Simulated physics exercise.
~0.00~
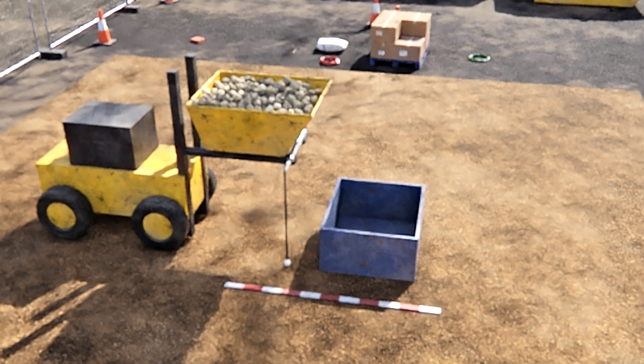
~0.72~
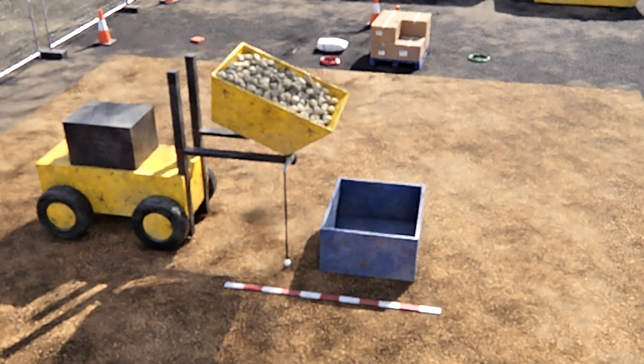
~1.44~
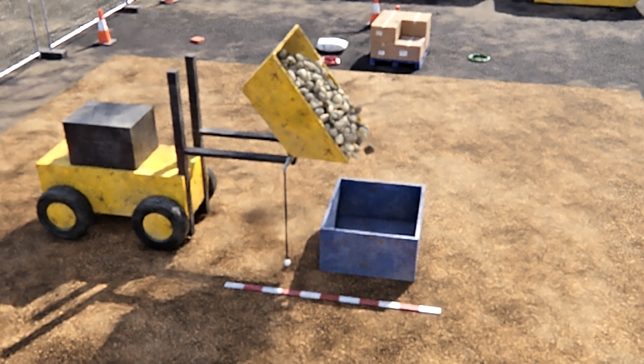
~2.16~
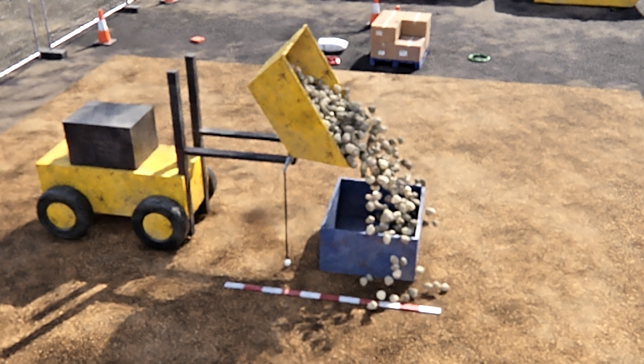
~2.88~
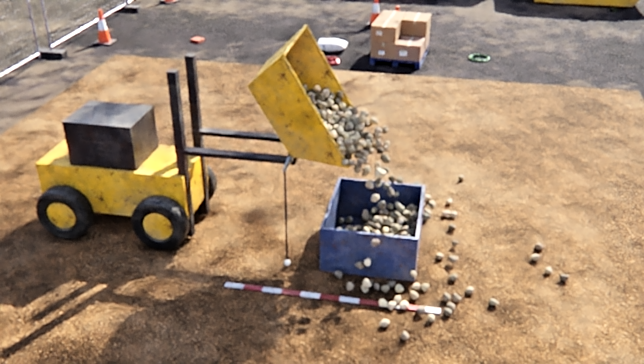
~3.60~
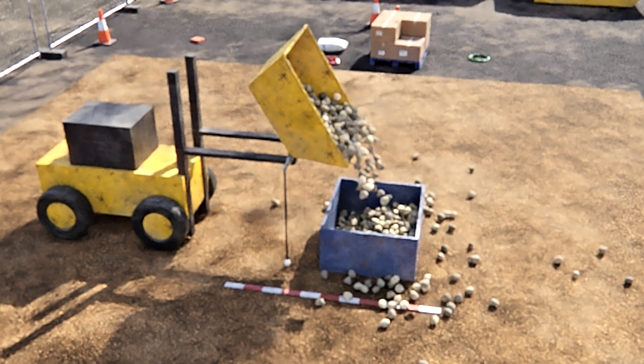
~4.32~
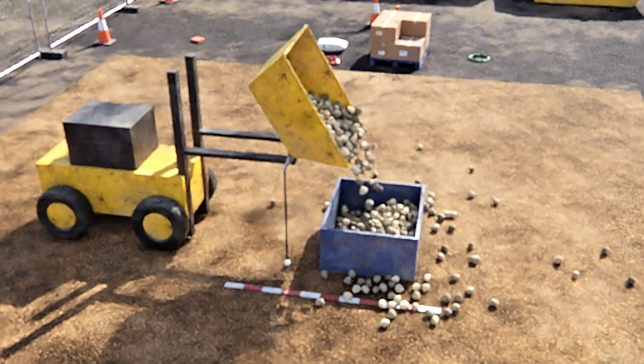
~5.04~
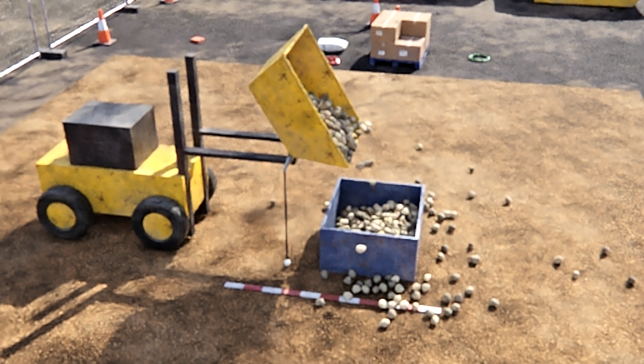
A yellow forklift tipped its raised skip of rounded stones steeply to the right, sending many tumbling into a blue bin and some scattering on the dirt around it, and ended with the bin well filled and some stones still in the tilted skip.
